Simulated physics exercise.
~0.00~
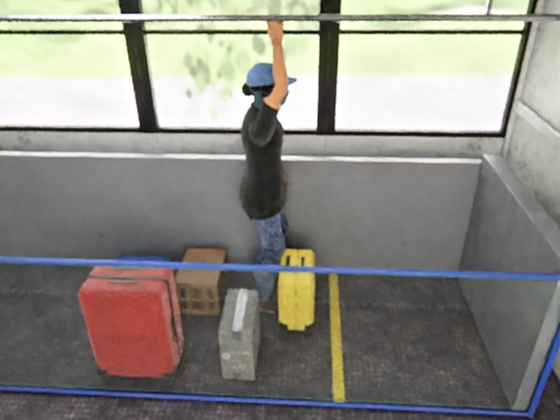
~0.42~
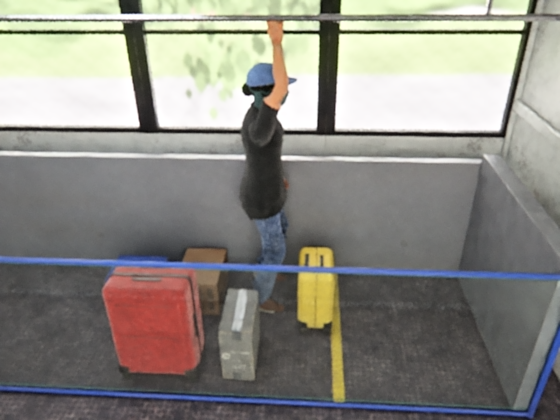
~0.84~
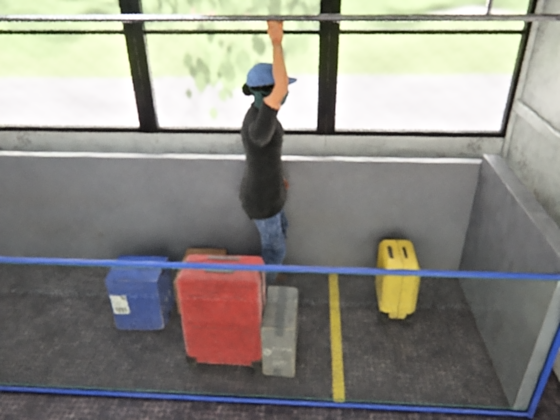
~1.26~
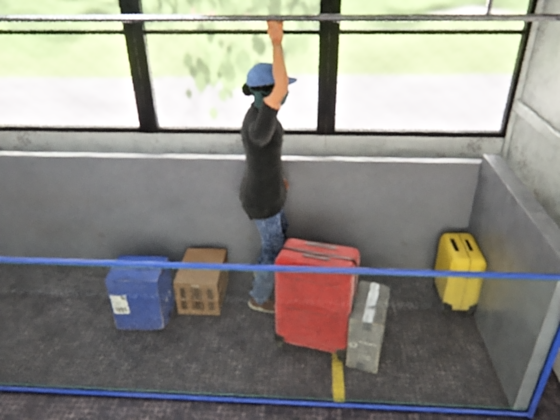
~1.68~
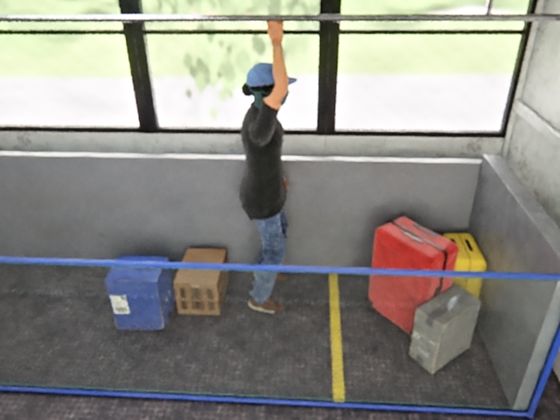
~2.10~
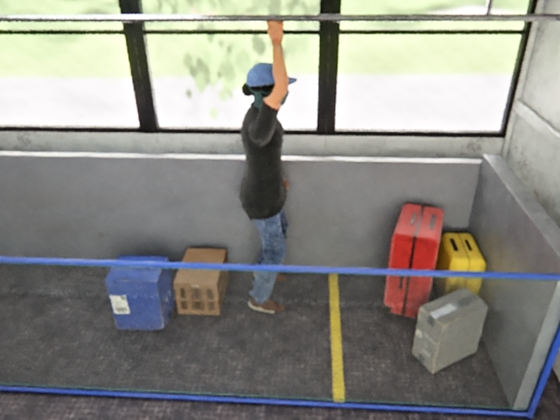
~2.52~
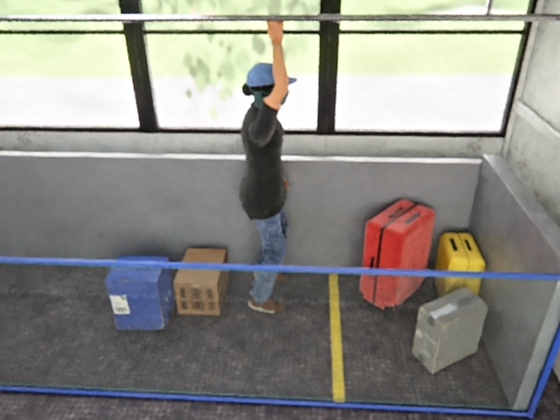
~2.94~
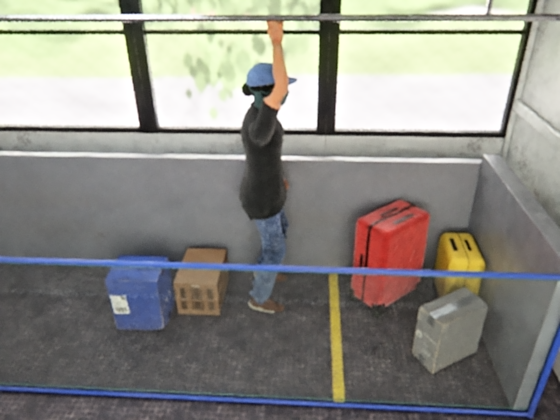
The clip shows a person in a blue cap holding an overhead rail while red, grey and yellow cases slide right across the yellow line; the red case turns and shifts slightly back left, ending upright past the line, while a blue bag and brown crate remain short of it.
